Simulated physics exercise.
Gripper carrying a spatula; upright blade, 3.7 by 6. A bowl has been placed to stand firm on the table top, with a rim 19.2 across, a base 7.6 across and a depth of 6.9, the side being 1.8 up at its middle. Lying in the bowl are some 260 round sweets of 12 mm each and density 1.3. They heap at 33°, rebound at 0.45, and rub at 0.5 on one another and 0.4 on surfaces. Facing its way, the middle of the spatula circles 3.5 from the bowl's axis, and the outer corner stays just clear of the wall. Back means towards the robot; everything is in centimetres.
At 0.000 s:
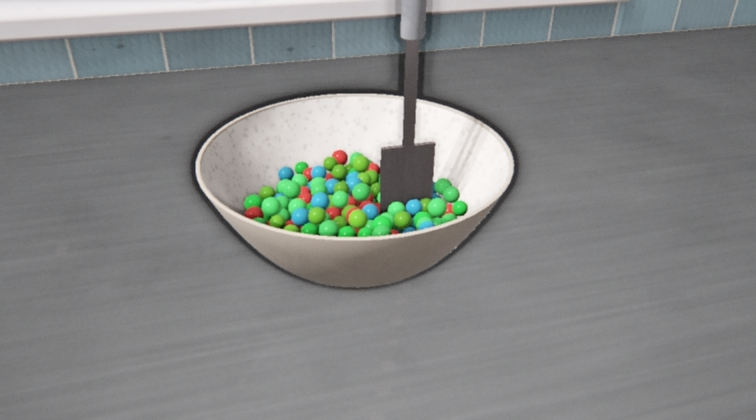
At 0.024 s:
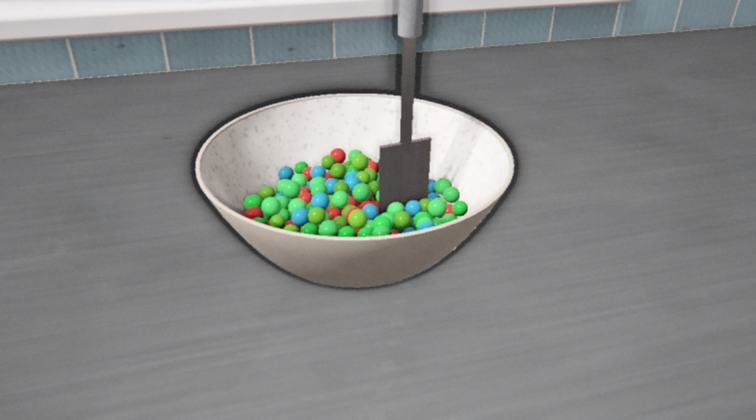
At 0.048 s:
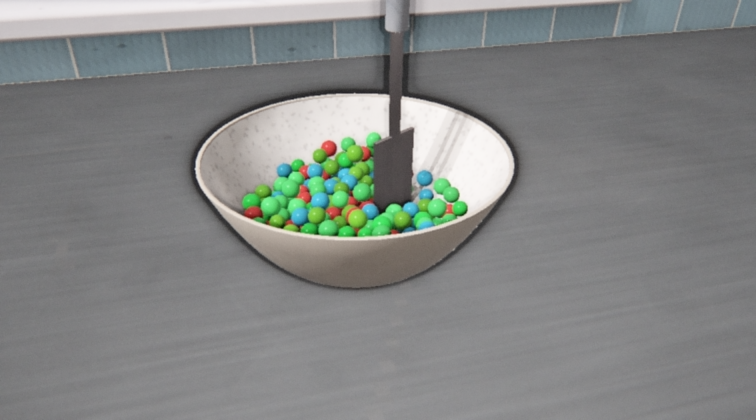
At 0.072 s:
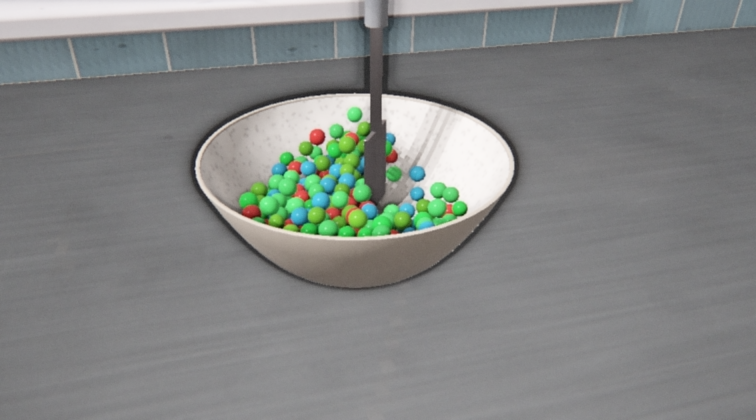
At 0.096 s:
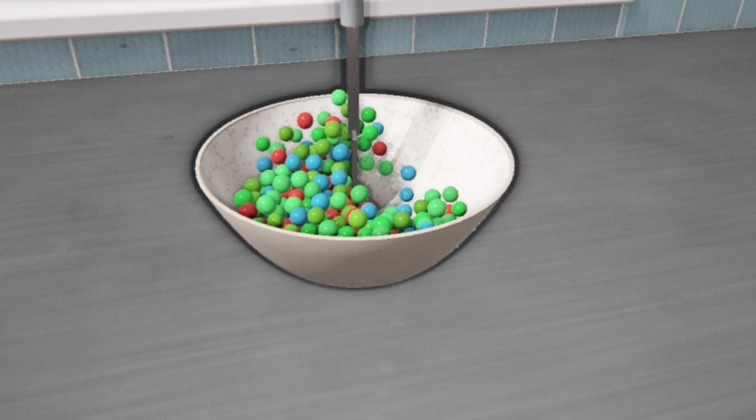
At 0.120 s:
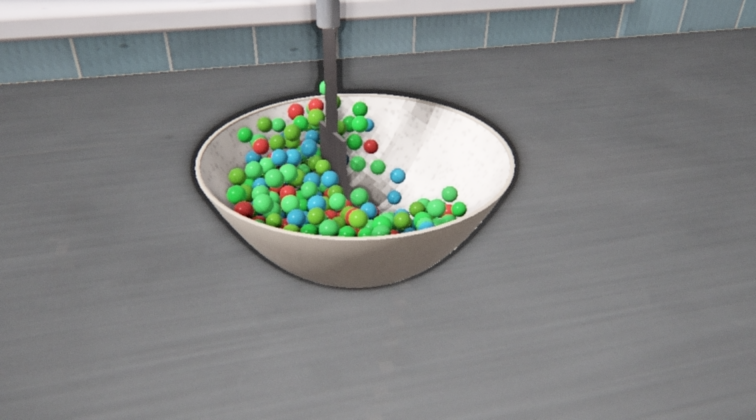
At first, a dark spatula stands upright among red, green and blue balls in a pale speckled bowl on a grey counter. It turns as it sweeps left through them, pushing the balls up into a loose heap toward the bowl's back left rim, leaving a few scattered at the right.
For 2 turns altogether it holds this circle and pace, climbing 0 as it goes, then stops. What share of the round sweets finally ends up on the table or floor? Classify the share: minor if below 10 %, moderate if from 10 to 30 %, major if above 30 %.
Moderate, from 10 to 30 %.
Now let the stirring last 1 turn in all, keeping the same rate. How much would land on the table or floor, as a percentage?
10 %.
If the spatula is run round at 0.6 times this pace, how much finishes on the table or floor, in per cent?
Estimated share: Near 0 per cent.
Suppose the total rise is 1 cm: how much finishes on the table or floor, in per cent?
Near 15 in a hundred.
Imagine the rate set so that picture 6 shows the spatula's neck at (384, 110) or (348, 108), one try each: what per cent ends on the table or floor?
Near 0 in a hundred for the first and near 5 in a hundred for the second.
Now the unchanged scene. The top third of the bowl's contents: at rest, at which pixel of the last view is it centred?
In the final view it lies around (399, 174).
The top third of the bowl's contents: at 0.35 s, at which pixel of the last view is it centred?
That third sits centred at about (459, 190).
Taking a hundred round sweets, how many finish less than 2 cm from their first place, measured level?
Some 5 per cent.
After 0.35 s, 342° round, highest piece 9 above the table; 237 in the bowl, 11 on the table or floor, 9 in flight or on the tool.
After 0.58 s, 220° round, highest piece 9 above the table; 228 in the bowl, 28 on the table or floor, 1 in flight or on the tool.
After 0.89 s, 0° round, highest piece 8 above the table; 214 in the bowl, 42 on the table or floor, 1 in flight or on the tool.
After 1.59 s, 0° round, highest piece 6 above the table; 214 in the bowl, 43 on the table or floor.
At rest, 214 in the bowl, 43 on the table or floor. That is 17 % on the table or floor.
